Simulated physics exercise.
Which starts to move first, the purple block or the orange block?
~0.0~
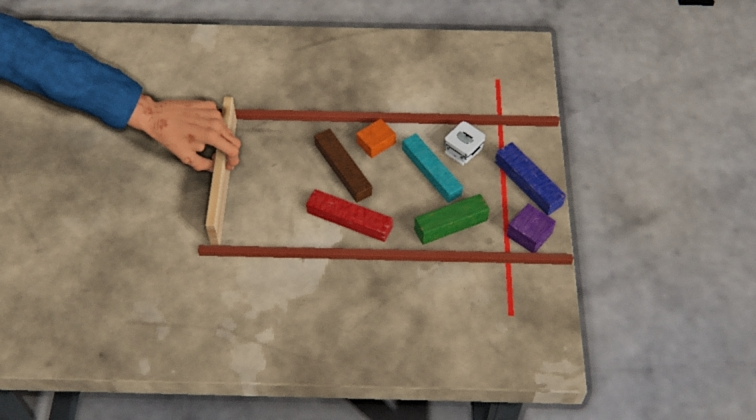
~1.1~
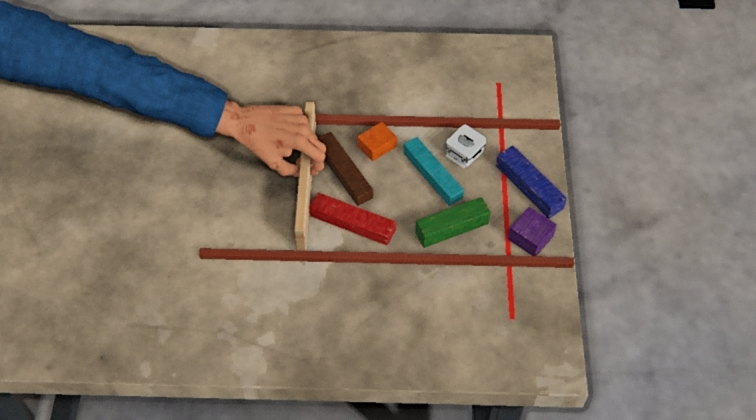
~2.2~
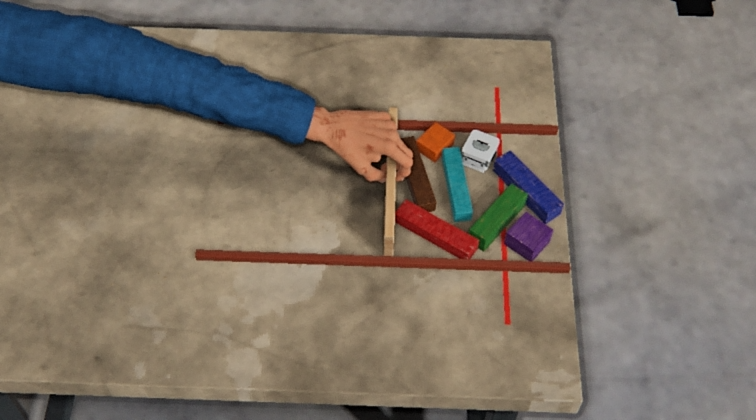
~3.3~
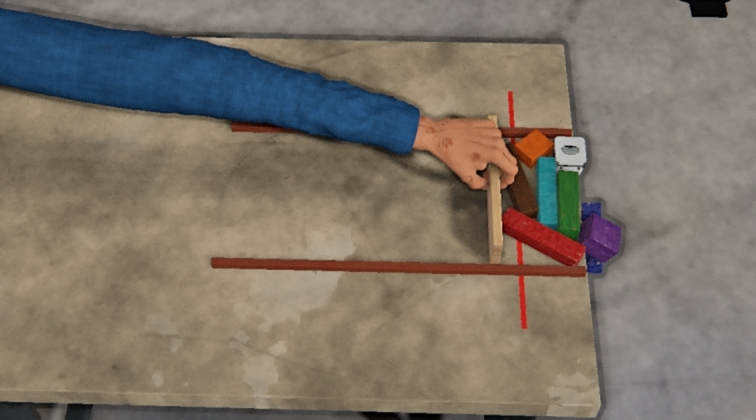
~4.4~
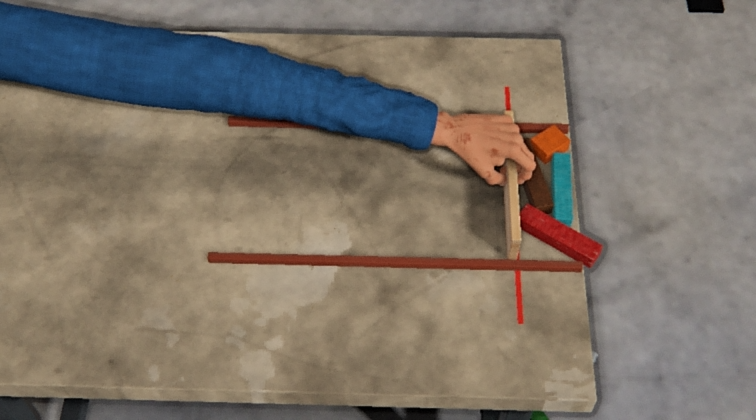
The orange block starts to move first. The purple block is still in its place when the orange one has already shifted to the right, and it moves only later in the push.
